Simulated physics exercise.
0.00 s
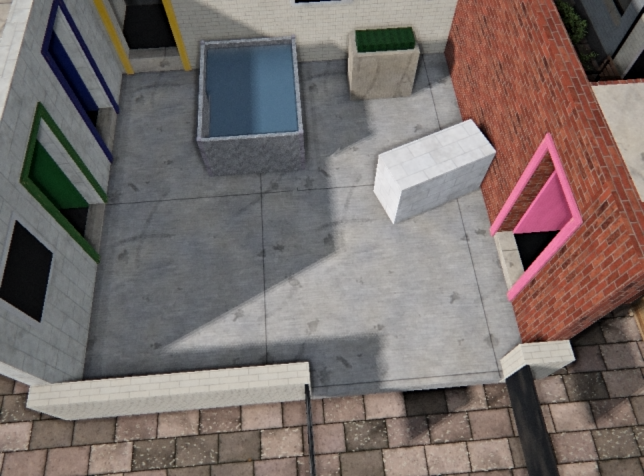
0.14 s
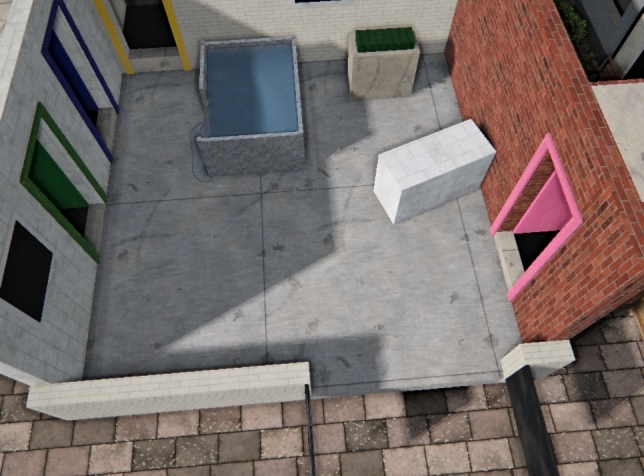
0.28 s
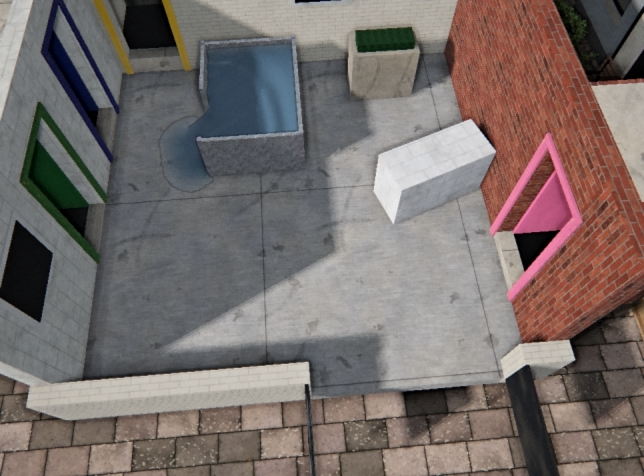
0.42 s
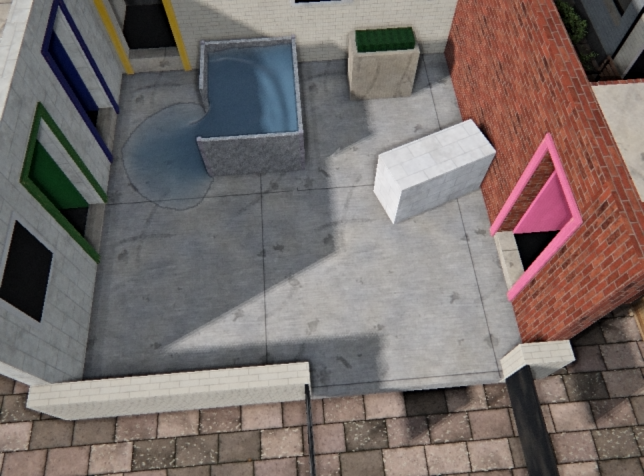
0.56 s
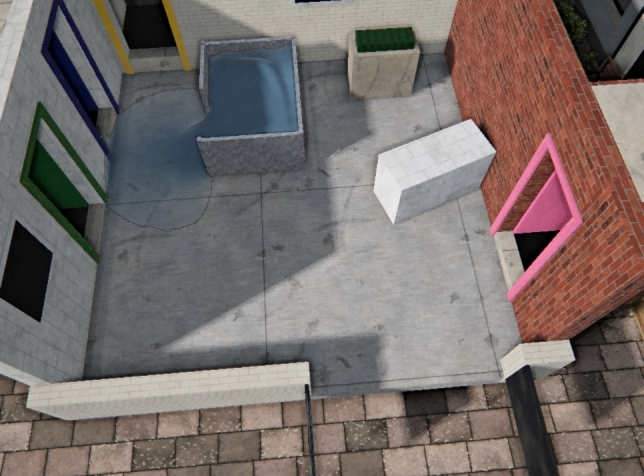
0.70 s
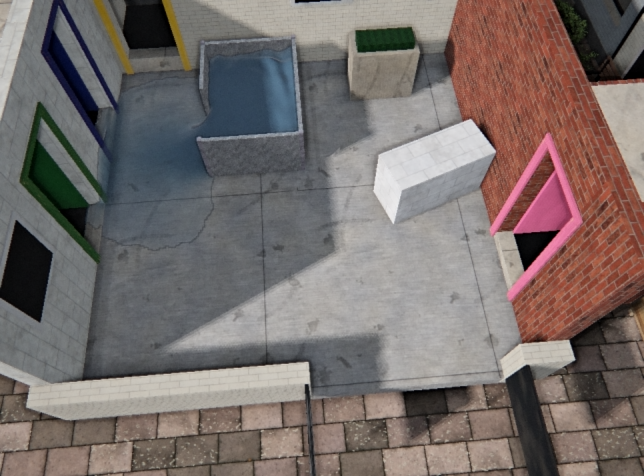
The clip shows a paved court with a stone water tank; a piece of the tank's left side gives way, and water pours through the gap, spreading across the floor to the left-hand wall near the blue and green doorways.
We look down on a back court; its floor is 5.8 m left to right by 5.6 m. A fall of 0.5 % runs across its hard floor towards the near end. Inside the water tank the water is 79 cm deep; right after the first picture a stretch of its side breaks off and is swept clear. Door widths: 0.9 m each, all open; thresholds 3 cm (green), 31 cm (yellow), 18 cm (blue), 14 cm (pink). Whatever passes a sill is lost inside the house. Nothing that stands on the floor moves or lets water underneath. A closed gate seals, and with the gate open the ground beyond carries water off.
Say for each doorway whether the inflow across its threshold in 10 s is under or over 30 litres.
Inflow in 10 s: Green door, over; yellow door, under; blue door, over; pink door, under.
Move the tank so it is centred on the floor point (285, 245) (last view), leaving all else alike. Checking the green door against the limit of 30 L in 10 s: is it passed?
Then, at green, it's too much.
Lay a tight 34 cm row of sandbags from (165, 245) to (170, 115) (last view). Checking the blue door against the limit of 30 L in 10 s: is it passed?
Blue: Within it.
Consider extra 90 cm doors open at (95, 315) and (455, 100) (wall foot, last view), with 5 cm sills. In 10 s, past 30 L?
The first doorway goes beyond and the second stays inside.
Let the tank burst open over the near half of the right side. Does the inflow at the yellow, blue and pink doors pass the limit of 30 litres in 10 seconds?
Then yellow would come out on the low side, blue on the low side and pink on the low side.
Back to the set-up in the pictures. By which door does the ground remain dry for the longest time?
That would be the pink door, last of all.
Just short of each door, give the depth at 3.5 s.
Depths: Green door 11 cm, yellow door 17 cm, blue door 19 cm, pink door 0 cm.
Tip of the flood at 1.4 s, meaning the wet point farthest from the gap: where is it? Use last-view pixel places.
That would be close to (90, 327).
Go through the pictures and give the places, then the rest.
The water tank at (250, 89) is whole and still, 79 cm deep, in the first picture.
Water pours out at (211, 139) and has run 0.6 m, to (209, 179); typically 7 cm deep outside, 79 cm at the water tank's back, in the second picture.
The front is at (166, 137), 0.9 m from the gap at (211, 140); 0.8 m2 of floor is under water; 76 cm left at the back of the water tank, in the third picture.
Water pours out at (211, 140) and has run 1.4 m, to (129, 145); typically 8 cm deep outside, 70 cm at the water tank's back, in the fourth picture.
Water pours out at (211, 140) and has run 1.8 m, to (107, 199); typically 6 cm deep outside, 68 cm at the water tank's back, in the fifth picture.
Water pours out at (211, 140) and has run 2.1 m, to (92, 216); typically 6 cm deep outside, 66 cm at the water tank's back, in the sixth picture.
After 1.4 s water covers 20 % of the floor and is deepest (44 cm) near (110, 174); green door 20 cm at the sill, 43 L in, yellow door 12 cm at the sill, 0 L in, blue door 37 cm at the sill, 57 L in, pink door not reached.
After 2.2 s water covers 25 % of the floor and is deepest (34 cm) near (81, 395); green door 15 cm at the sill, 121 L in, yellow door 21 cm at the sill, 0 L in, blue door 30 cm at the sill, 125 L in, pink door not reached.
After 3.5 s water covers 45 % of the floor and is deepest (22 cm) near (81, 395); green door 11 cm at the sill, 186 L in, yellow door 17 cm at the sill, 0 L in, blue door 19 cm at the sill, 162 L in, pink door not reached.
After 6.0 s water covers 80 % of the floor and is deepest (16 cm) near (81, 395); green door 8 cm at the sill, 252 L in, yellow door 11 cm at the sill, 0 L in, blue door 11 cm at the sill, 165 L in, pink door 8 cm at the sill, 0 L in.
After 10.0 s water covers 95 % of the floor and is deepest (10 cm) near (81, 395); green door 5 cm at the sill, 291 L in, yellow door 6 cm at the sill, 0 L in, blue door 5 cm at the sill, 165 L in, pink door 7 cm at the sill, 0 L in.
